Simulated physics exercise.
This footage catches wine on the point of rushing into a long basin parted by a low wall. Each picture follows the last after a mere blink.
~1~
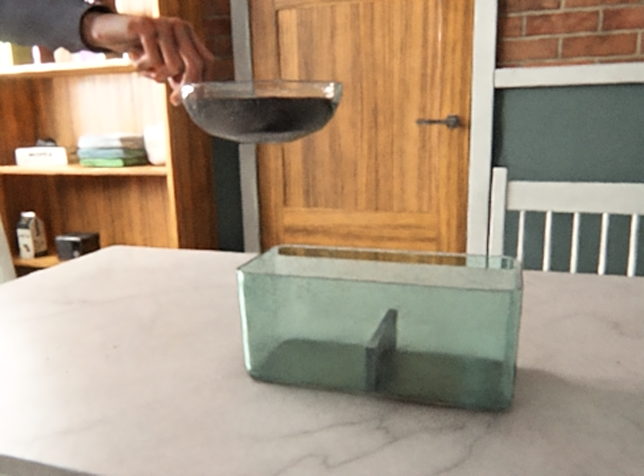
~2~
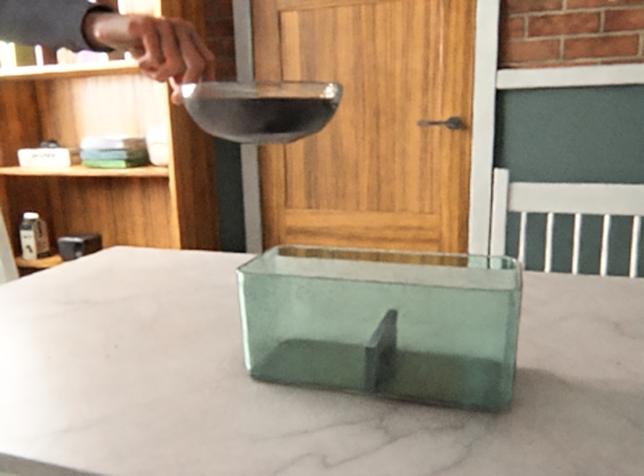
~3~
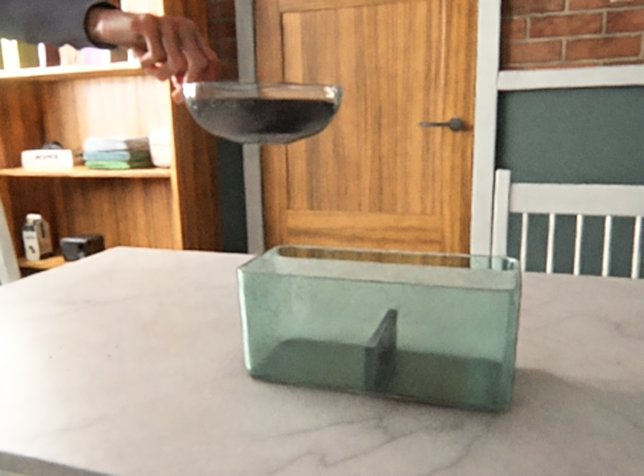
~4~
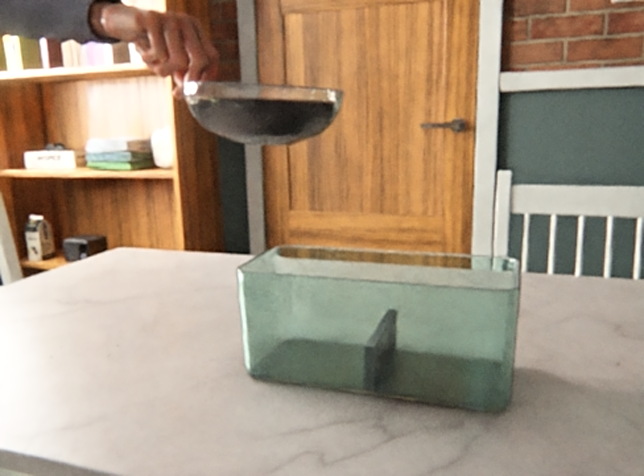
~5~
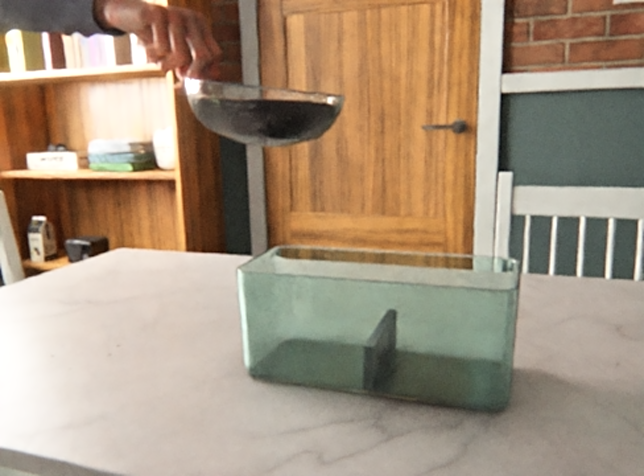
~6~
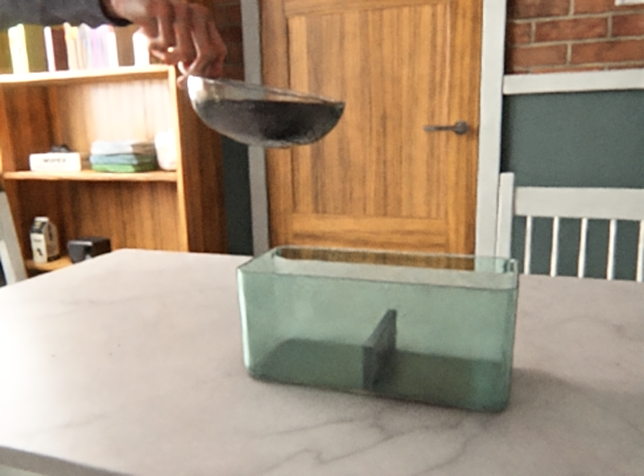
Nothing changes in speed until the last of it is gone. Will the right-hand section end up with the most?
The winner here is the right pocket, by the look of it.
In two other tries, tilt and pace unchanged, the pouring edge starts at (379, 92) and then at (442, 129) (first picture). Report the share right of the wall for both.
First try 85 %, second try 80 %.
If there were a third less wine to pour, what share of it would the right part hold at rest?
It should come out close to 55 per cent.
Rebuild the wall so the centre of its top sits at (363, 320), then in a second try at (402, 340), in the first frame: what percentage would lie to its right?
In order, some 80 and 50 in a hundred.
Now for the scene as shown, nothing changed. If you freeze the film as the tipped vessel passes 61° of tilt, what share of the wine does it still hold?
35 %.
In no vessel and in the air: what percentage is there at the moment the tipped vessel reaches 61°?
It's close to 45 per cent.
A moment on, the tilt is 61° and 33 per cent is still to pour, 3 is left of the wall and 17 right of it.
Next, the tilt is 90° and 1 per cent is still to pour, 23 is left of the wall and 66 right of it.
Then the tilt is 95° and 0 per cent is still to pour, 31 is left of the wall and 66 right of it.
Later the tilt is 95° and 0 per cent is still to pour, 31 is left of the wall and 66 right of it.
Finally, 31 per cent lies left of the wall, 66 right of it and 3 outside.
